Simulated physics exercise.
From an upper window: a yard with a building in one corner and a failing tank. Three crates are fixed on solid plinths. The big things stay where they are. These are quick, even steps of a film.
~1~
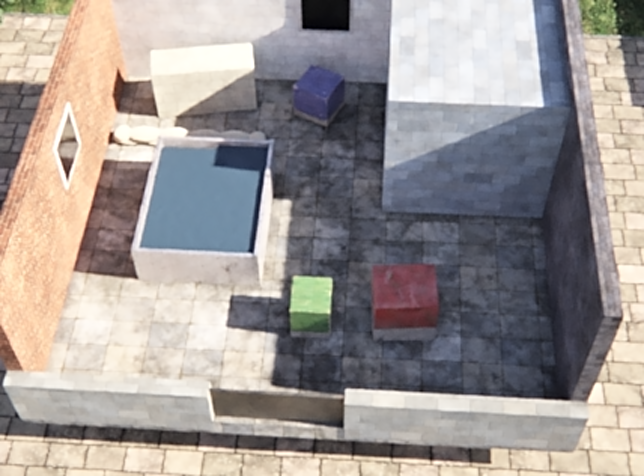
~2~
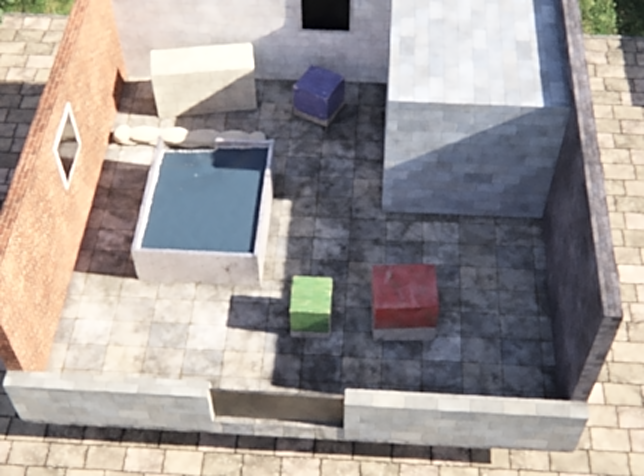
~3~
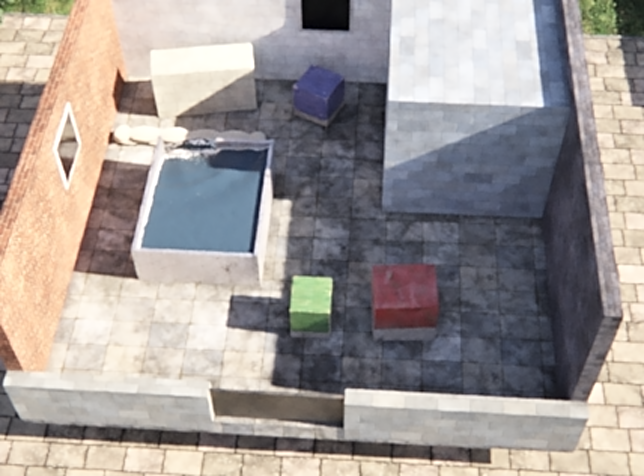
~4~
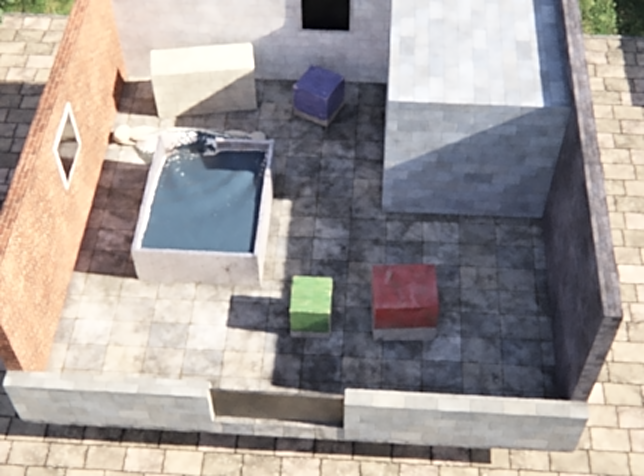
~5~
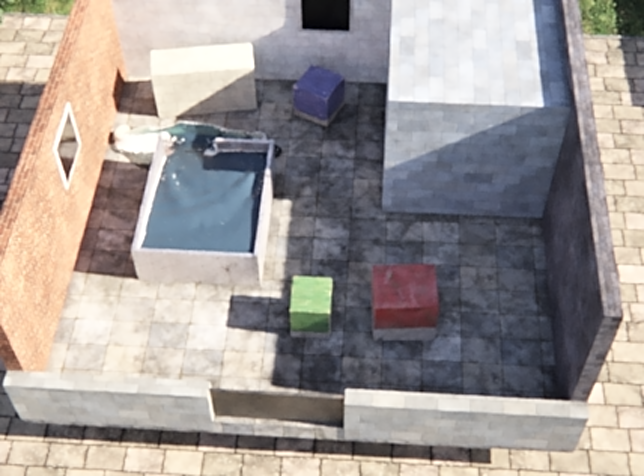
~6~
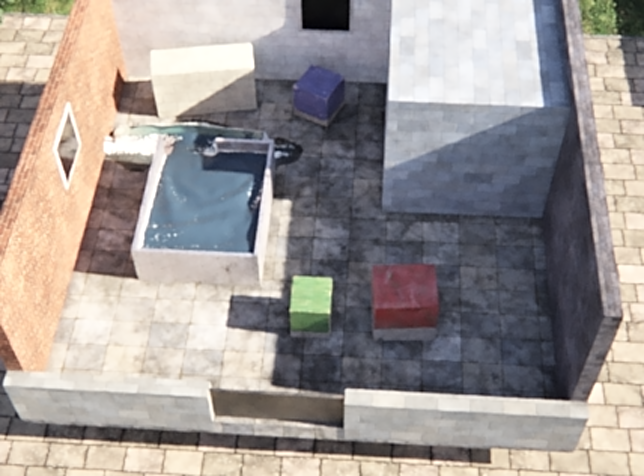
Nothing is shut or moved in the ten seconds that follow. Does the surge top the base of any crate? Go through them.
The red crate keeps dry; the blue crate is soaked; the green crate keeps dry.
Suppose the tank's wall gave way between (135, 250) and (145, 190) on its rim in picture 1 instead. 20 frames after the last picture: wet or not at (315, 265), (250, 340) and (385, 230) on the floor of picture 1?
As listed: Free of water, under water, not flooded.
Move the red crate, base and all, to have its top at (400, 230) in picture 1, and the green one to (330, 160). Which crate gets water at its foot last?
It is the crate marked red.
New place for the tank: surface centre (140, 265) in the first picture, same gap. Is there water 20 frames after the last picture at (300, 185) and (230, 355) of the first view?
In that order: Wet, dry.
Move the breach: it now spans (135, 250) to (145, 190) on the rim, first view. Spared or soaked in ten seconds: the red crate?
The red crate is safe.
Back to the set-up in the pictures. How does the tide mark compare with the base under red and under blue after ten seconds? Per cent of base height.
In turn 30 and 160 per cent.
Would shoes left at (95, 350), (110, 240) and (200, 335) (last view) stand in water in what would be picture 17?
In that order: Not flooded, under water, clear.
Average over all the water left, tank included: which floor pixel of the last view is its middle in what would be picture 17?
At about (205, 191).
A moment on, water covers 20 % of the floor; the red crate not reached, the blue crate water round its plinth, the green crate not reached.
Next, water covers 30 % of the floor; the red crate not reached, the blue crate water round its plinth, the green crate not reached.
Then, water covers 50 % of the floor; the red crate water round its plinth, the blue crate water round its plinth, the green crate not reached.
Later, water covers 70 % of the floor; the red crate water round its plinth, the blue crate water round its plinth, the green crate water round its plinth.
In the end, water covers 95 % of the floor; the red crate stayed above the water, the blue crate was topped, the green crate stayed above the water.
